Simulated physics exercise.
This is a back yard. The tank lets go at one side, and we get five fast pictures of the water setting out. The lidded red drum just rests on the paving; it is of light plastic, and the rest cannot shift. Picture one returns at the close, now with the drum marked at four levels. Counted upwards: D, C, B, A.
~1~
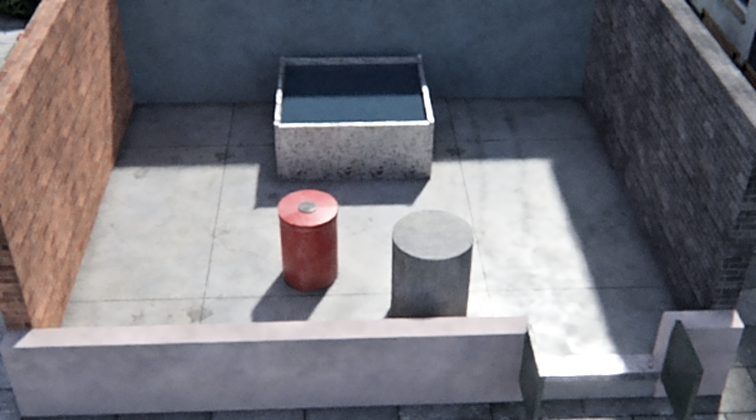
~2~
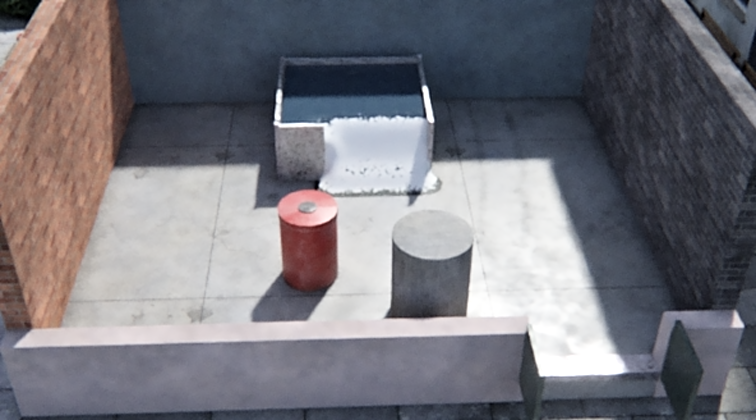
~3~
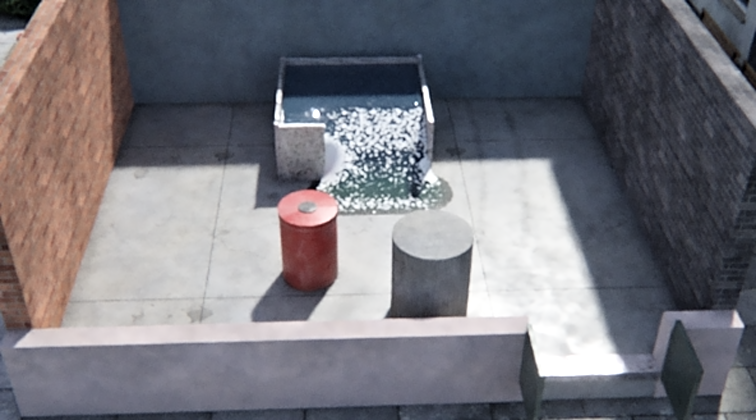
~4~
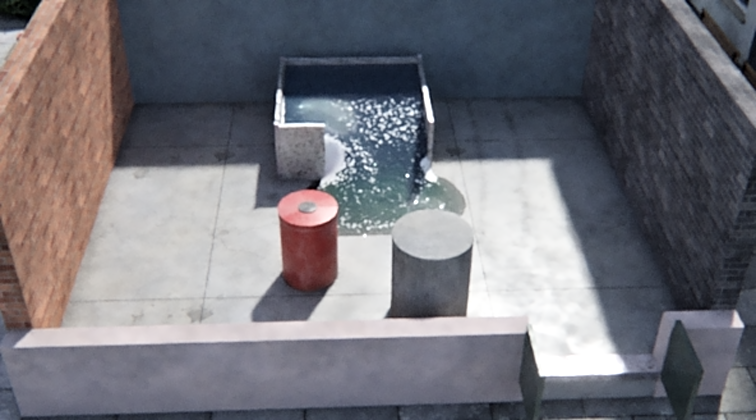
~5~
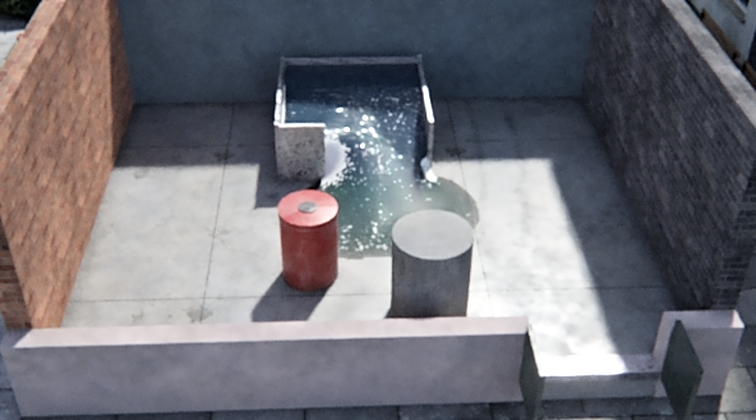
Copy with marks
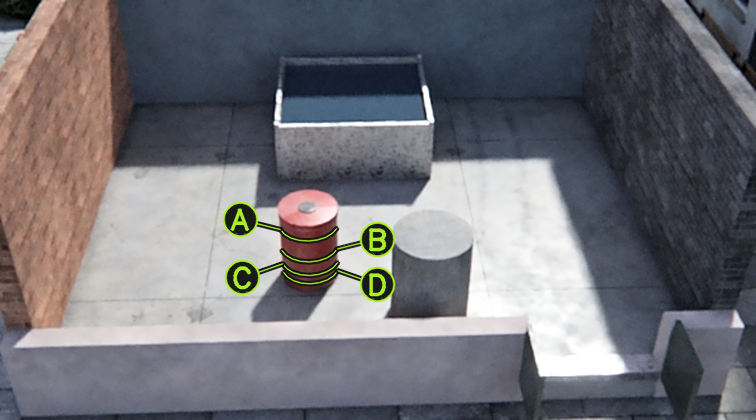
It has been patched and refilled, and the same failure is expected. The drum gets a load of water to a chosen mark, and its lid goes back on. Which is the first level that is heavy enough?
The answer is mark B.
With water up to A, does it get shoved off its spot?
No.
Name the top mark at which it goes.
Here it is mark C.
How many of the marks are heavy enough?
Two.
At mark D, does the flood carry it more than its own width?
Yes, it does.
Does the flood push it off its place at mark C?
Yes.
On the marked copy, A at (308, 241); B at (309, 261); C at (310, 275); D at (310, 283); from the bottom up D, C, B, A.
For mark A, it does not move.
For mark B, it does not move.
For mark C, it is pushed about half its own width away.
For mark D, it is pushed about 3 times its own width away.
